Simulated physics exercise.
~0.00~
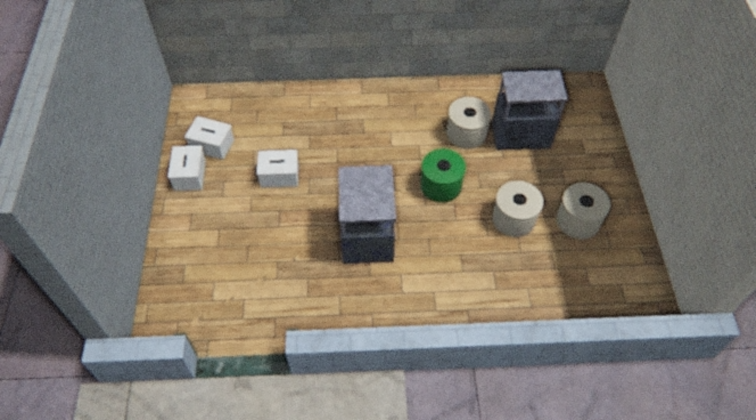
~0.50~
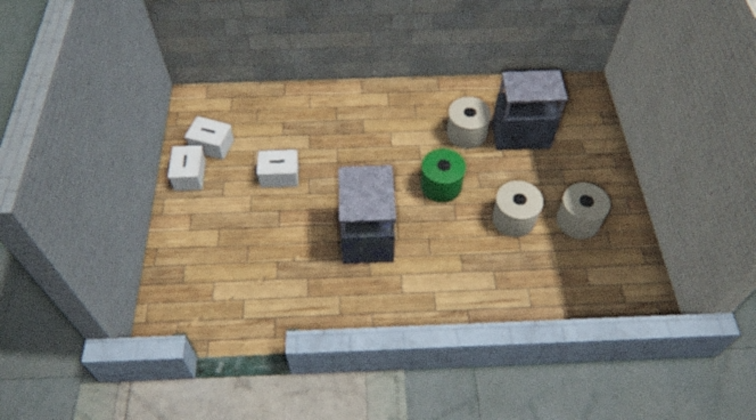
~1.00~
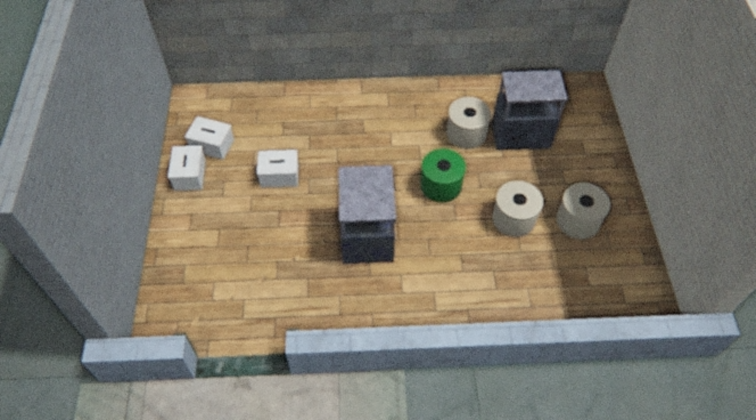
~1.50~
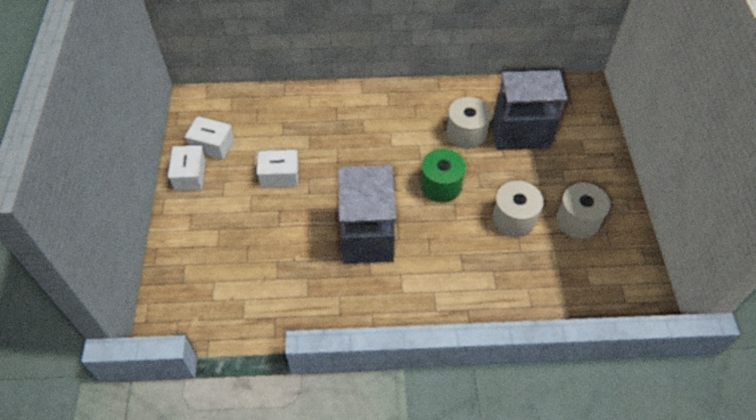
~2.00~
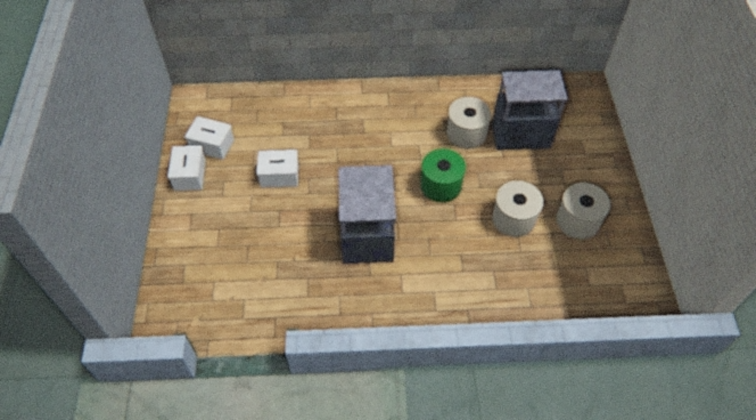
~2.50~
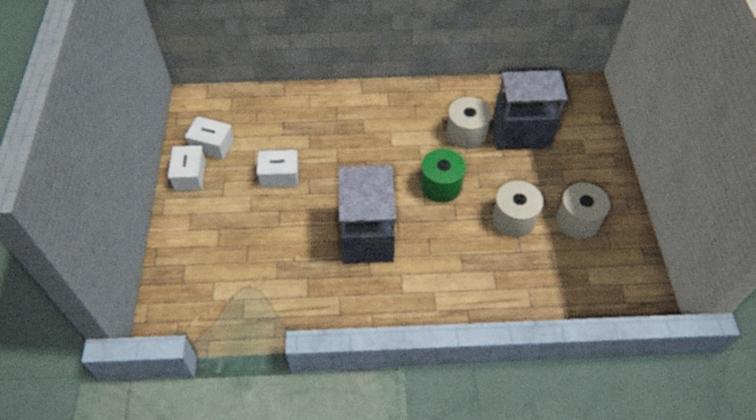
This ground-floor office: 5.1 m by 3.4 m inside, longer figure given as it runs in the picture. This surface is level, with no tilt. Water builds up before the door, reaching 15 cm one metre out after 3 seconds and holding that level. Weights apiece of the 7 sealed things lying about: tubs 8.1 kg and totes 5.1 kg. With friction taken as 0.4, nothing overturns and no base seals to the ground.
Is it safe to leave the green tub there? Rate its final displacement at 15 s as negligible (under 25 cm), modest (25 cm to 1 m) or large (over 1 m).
Negligible.
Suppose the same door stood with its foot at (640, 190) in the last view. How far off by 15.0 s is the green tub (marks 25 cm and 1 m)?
The green tub ends up a great distance away.
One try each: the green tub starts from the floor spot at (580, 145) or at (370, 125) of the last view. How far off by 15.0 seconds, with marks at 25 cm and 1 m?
First try it goes a bit, second try it goes a bit.
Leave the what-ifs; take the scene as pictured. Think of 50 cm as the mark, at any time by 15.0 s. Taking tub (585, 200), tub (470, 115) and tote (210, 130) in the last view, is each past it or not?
In that order: Short of it, under, past it.
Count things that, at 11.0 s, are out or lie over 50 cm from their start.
By my tally, 2.
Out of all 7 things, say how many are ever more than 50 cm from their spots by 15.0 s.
The total is 3.
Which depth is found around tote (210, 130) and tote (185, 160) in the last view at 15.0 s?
I'd put it at 8 cm and 9 cm respectively.
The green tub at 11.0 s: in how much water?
Close to 2 centimetres.
After 3.5 s the green tub is near (444, 166), 0.0 m from its start, aground; 0 afloat.
After 6.8 s the green tub is near (444, 166), 0.0 m from its start, aground; 3 afloat.
After 11.0 s the green tub is near (444, 166), 0.0 m from its start, aground; 2 afloat.
After 15.0 s the green tub is near (445, 168), 0.0 m from its start, aground; 5 afloat.
